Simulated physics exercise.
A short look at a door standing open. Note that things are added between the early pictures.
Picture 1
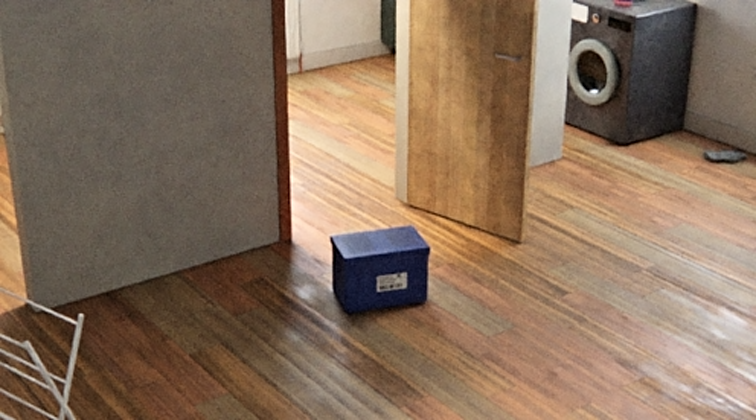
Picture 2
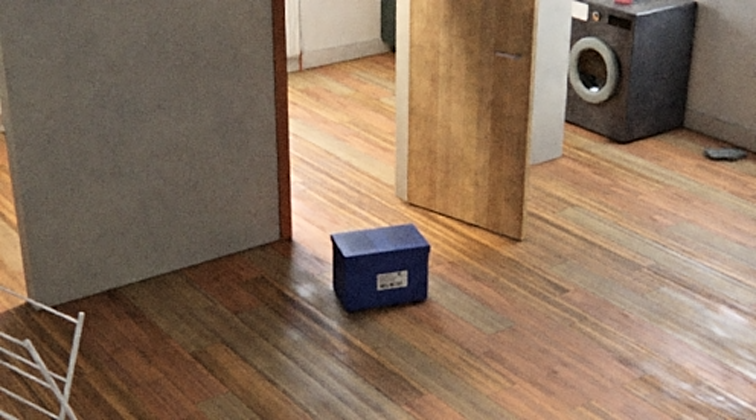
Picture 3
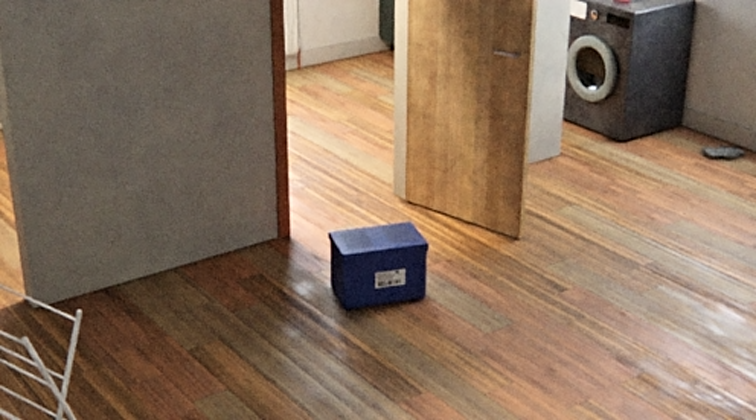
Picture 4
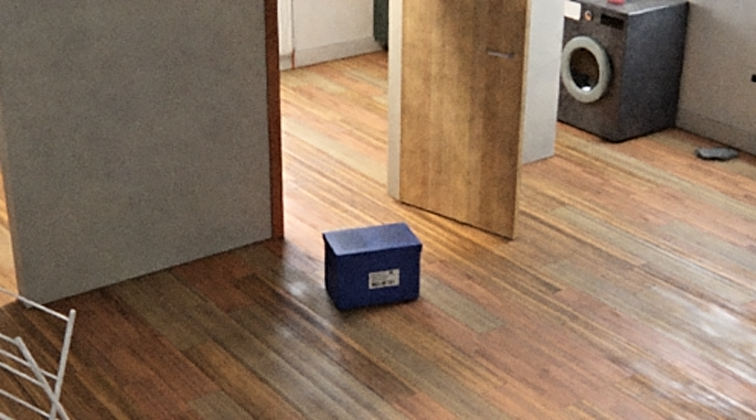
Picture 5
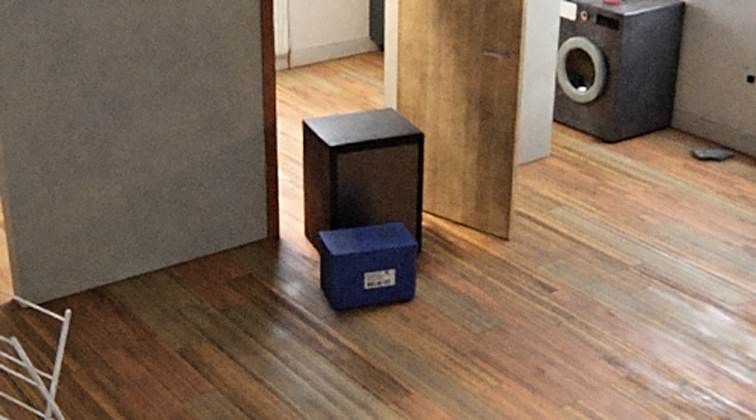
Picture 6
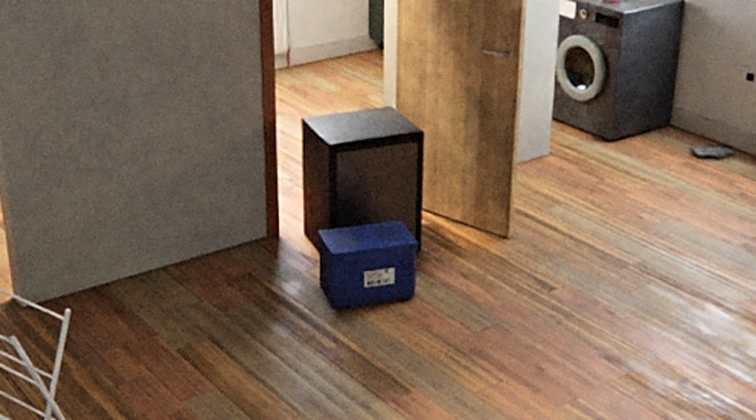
The view shifts only slightly across a wooden floor, where a door stands wide open and motionless behind a blue tote, with a washing machine at upper right. A black, boxy appliance then appears abruptly between the tote and the doorway, and the door and both objects stay still.
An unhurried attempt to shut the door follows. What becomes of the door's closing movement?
The door halts before the frame.
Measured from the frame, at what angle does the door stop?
About 65°.
Then, 0.50 s on from there, door 96° open.
Then, 0.90 s on from there, door 81° open.
Then, 1.20 s on from there, door 68° open.
In the end, door 65° open; both unmoved. At the end, from the last picture's camera, black appliance near (360, 184).
